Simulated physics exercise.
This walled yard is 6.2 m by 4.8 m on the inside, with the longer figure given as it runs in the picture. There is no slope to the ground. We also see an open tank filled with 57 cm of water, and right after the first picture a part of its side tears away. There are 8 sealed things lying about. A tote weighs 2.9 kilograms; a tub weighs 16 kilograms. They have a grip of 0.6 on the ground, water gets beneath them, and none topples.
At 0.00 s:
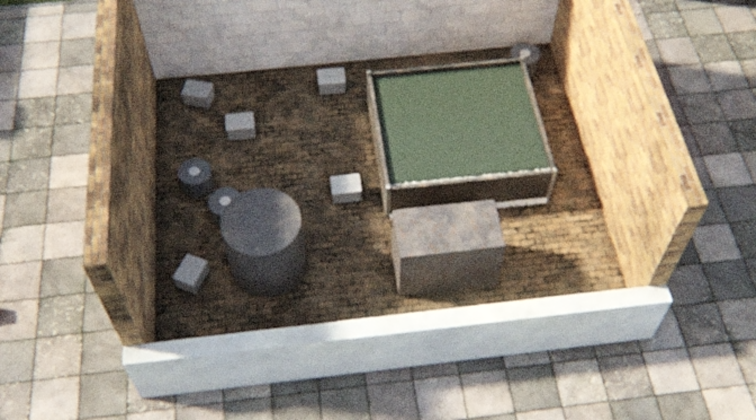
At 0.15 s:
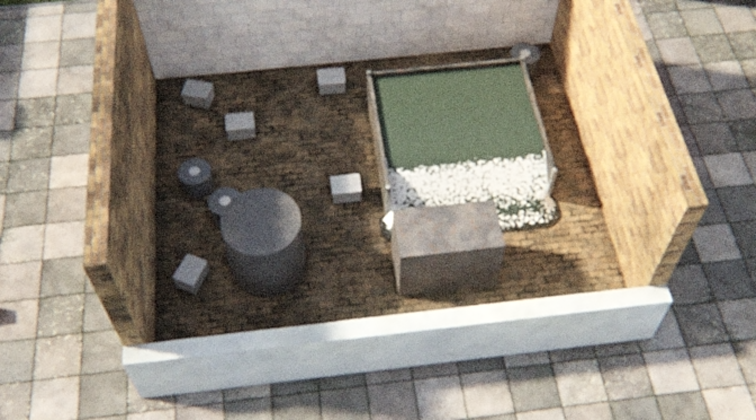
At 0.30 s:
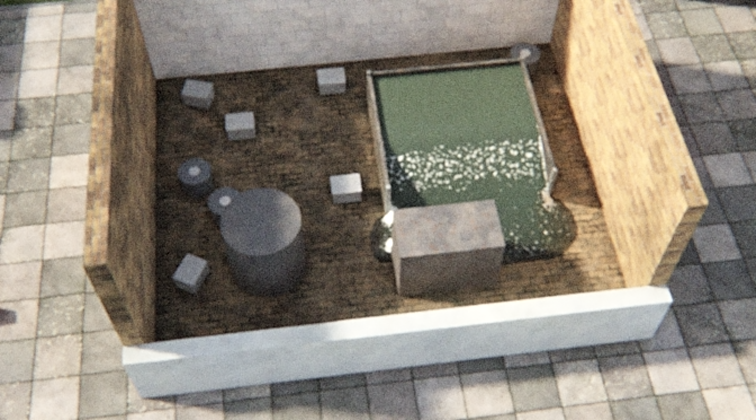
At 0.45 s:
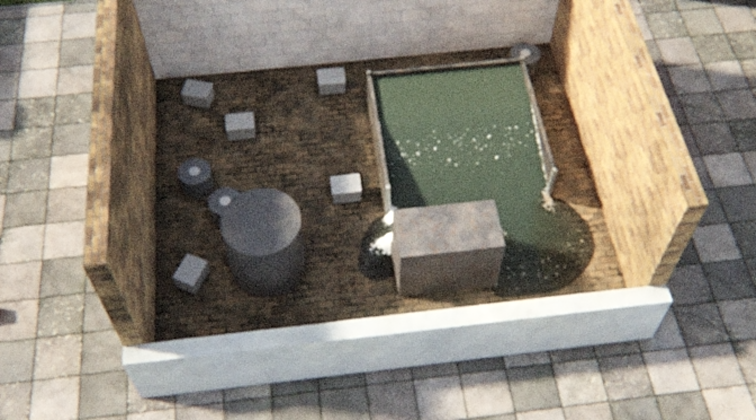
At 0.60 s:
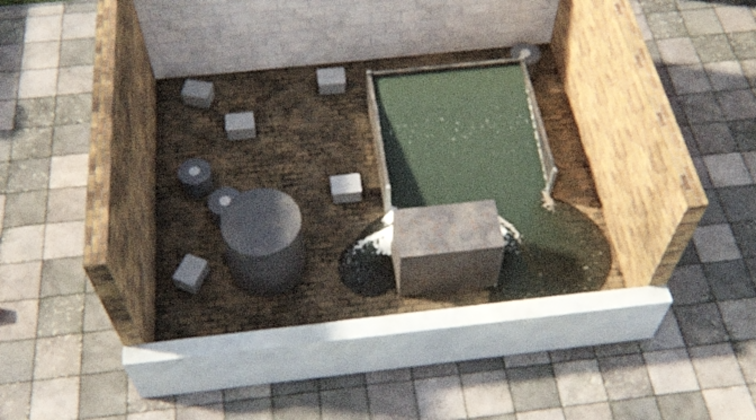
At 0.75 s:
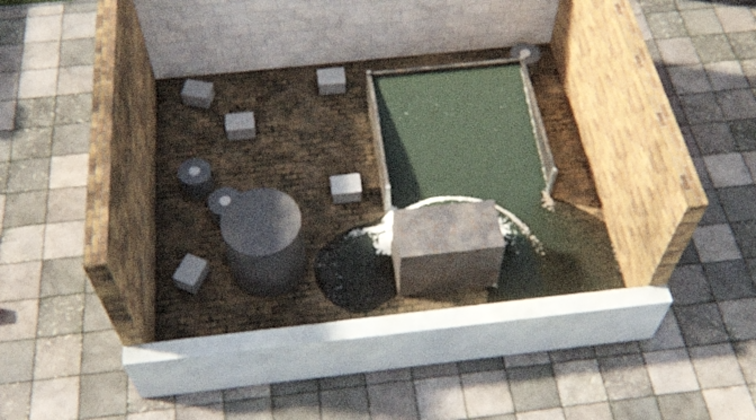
Walled brick yard seen from above, green water pouring from an open tank's near side and spreading around a large grey block.
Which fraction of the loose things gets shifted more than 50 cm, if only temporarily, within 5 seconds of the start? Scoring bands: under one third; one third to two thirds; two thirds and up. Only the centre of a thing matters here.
The way it's going, it will be the middle band.
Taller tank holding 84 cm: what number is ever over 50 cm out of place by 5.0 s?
In that case the number is 7.
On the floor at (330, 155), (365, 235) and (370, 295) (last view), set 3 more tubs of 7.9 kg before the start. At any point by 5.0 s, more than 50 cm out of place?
Respectively: Doesn't reach it; tops it; tops it.
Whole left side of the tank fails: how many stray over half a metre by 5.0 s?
Then it comes to 7 of them.
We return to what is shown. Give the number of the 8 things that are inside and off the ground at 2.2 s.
At that instant the tally stands at 0.
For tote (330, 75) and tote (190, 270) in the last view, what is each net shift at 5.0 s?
Going in order, that's 0 cm for one and 60 cm for the other.
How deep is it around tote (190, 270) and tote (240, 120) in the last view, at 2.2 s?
Depth approx. 0 cm / 0 cm.
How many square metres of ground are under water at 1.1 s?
11.0 m2.
After 1.1 s 0 of 8 are over 50 cm from their spots; 0 afloat.
After 2.2 s 0 of 8 are over 50 cm from their spots; 0 afloat.
After 3.5 s 1 of 8 are over 50 cm from their spots; 1 afloat.
After 5.0 s 4 of 8 are over 50 cm from their spots, and 4 have been at some point; 2 afloat.
